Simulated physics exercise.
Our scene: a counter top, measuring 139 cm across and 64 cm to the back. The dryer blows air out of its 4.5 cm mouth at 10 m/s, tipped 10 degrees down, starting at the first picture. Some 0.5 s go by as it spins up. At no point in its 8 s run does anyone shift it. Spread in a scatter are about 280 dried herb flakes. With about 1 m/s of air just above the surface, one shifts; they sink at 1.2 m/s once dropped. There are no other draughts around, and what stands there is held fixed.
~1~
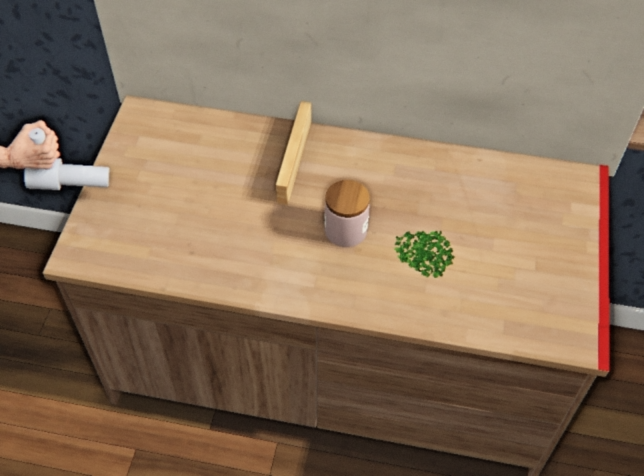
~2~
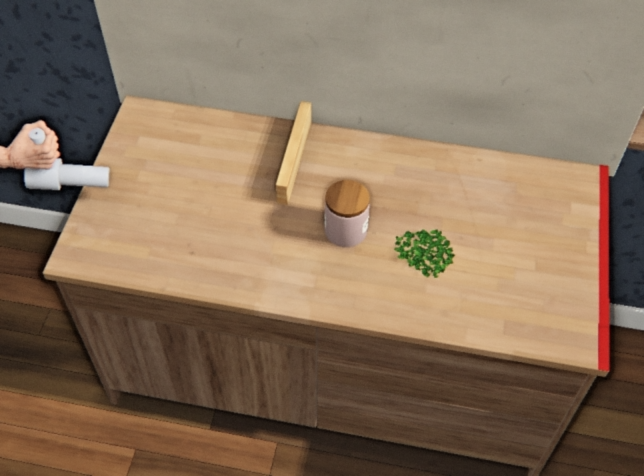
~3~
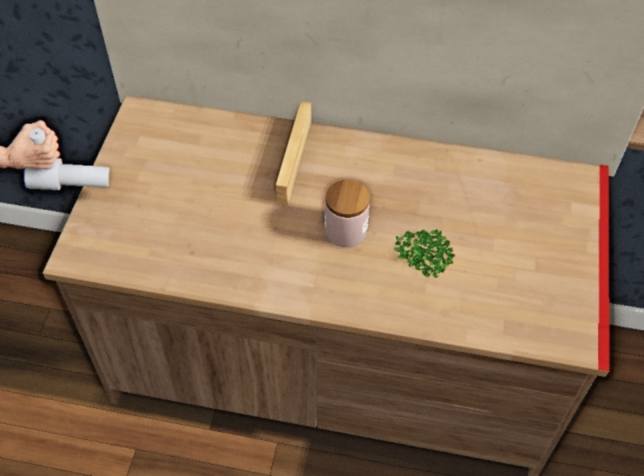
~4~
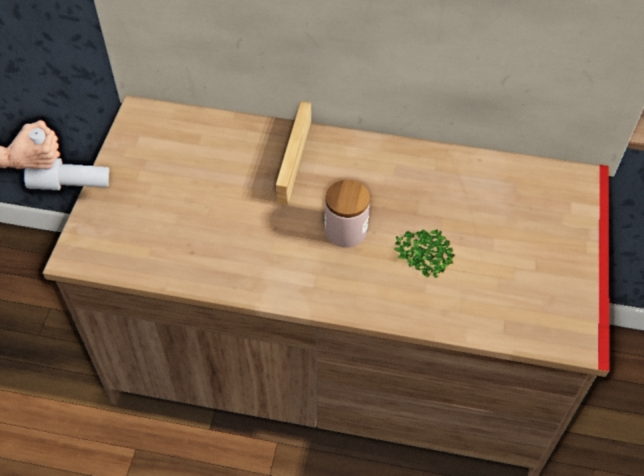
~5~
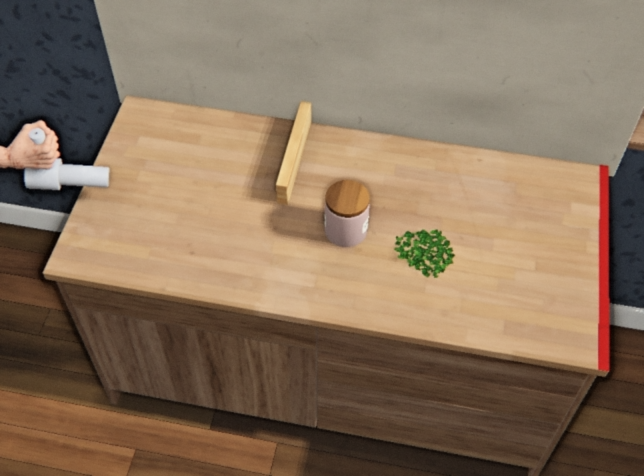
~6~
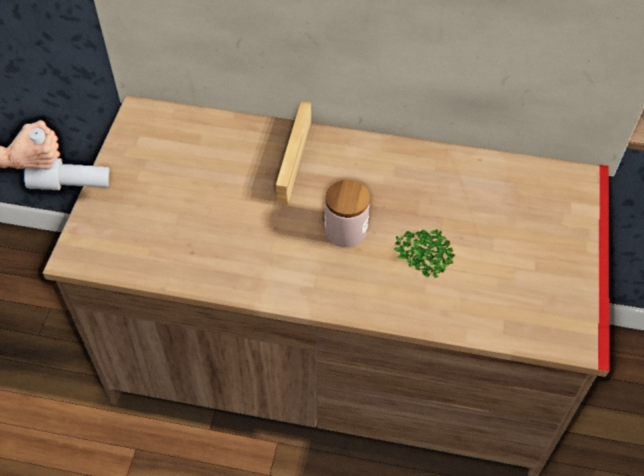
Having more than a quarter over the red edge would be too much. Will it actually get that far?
No: Short version: The quarter limit is kept at that edge.
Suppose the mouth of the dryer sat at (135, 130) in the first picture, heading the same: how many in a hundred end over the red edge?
It would come out near 0 in a hundred.
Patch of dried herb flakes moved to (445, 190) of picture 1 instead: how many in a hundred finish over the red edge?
In that setup it'd be around 0 in a hundred.
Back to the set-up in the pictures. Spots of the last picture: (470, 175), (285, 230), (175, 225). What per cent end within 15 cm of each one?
0 %, 0 %, 0 %.
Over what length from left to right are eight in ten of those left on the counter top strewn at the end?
Looks like some 10 cm to me.
Then, 1.2 s after the last picture, 3 % are on the move or not yet settled, 0 % are over the red edge; the middle of those still in play is near (426, 251).
Then, 2.1 s after the last picture, 3 % are on the move or not yet settled, 0 % are over the red edge; the middle of those still in play is near (426, 251).
Then, 4.0 s after the last picture, 3 % are on the move or not yet settled, 0 % are over the red edge; the middle of those still in play is near (426, 251).
Then, 7.6 s after the last picture, at the end, 0 % are over the red edge; the middle of those still in play is near (426, 251).
